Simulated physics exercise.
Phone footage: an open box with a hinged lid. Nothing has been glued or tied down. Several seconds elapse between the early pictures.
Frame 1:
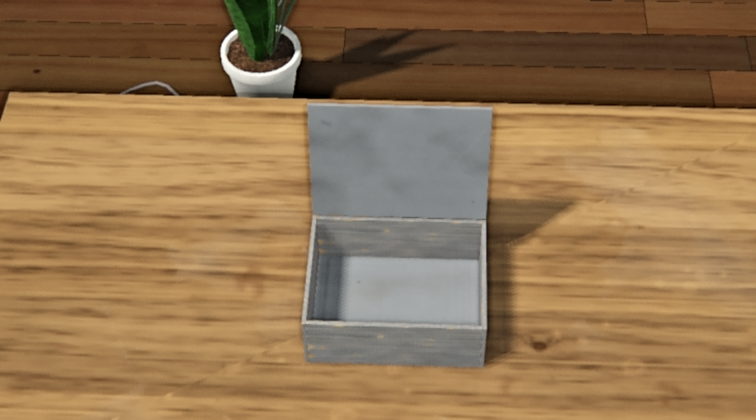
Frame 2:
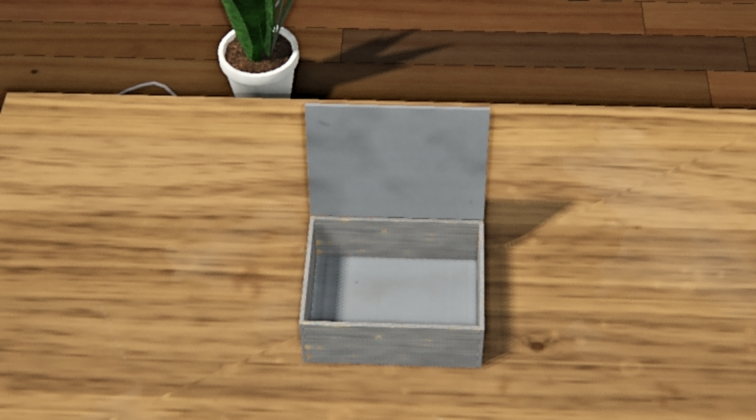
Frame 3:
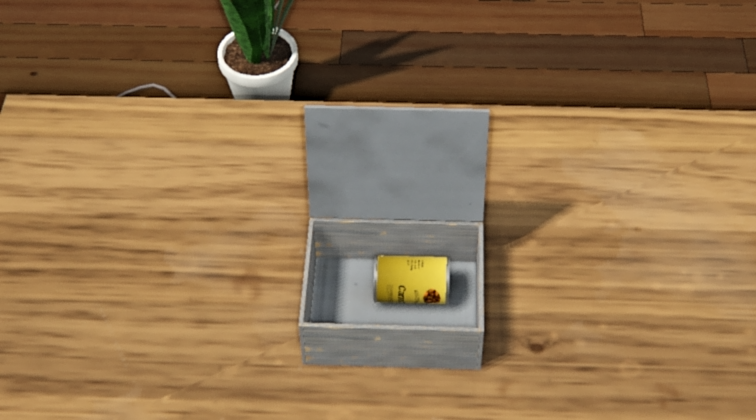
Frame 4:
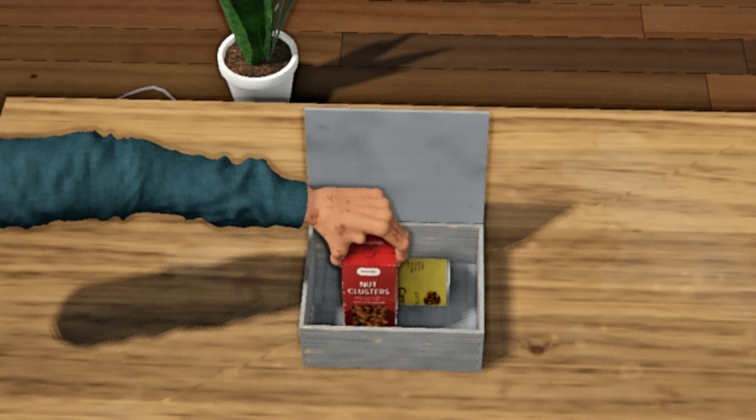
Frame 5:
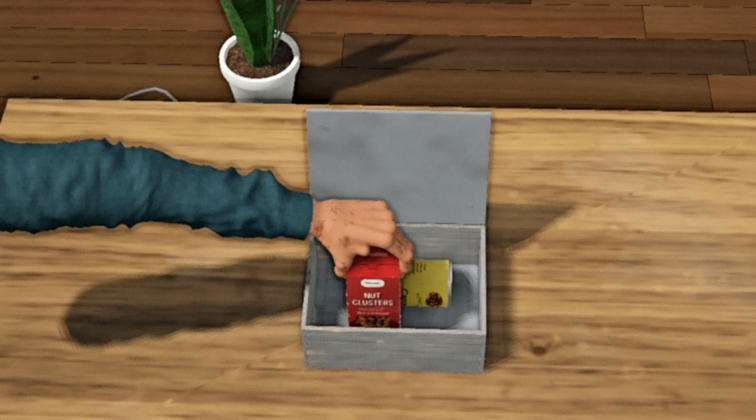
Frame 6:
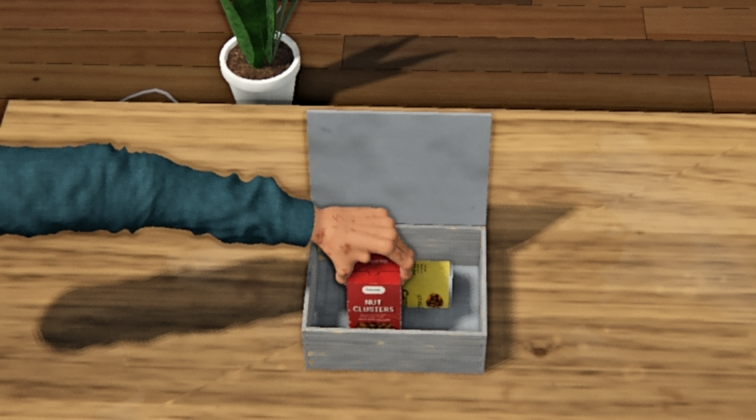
At first an open gray box with a raised lid sits empty on a wooden table, near a potted plant. Then a yellow tin lies inside it. A sleeved arm reaches in from the left, and its hand lowers a red carton into the box, left of the tin.
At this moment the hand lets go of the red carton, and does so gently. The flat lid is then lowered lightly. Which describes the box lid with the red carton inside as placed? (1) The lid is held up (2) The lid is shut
(1) The lid is held up.
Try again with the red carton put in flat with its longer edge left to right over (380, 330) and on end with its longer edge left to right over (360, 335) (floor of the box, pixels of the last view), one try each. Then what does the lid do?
Try 1: Lid shut; try 2: Lid not shut.
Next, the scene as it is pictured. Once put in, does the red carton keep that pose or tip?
Result: It remains as it was set.
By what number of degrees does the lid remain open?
Near 35°.
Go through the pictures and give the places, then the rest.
In the first picture, the last thing is not in view yet.
In the second picture, the last thing is not in view yet.
In the third picture, the last thing is not in view yet; yellow tin (412, 280).
The fourth picture shows coming down; red carton (370, 286); yellow tin (412, 282).
The fifth picture shows coming down; red carton (374, 297); yellow tin (414, 283).
The sixth picture shows in place under the hand; red carton (375, 304); yellow tin (415, 284).
Then, 1.60 s after the last picture, lid 60° above the rim.
Then, 2.90 s after the last picture, lid 34° above the rim.
At rest, lid 34° above the rim; both in place. Seen from the same camera at the end, red carton near (375, 304).
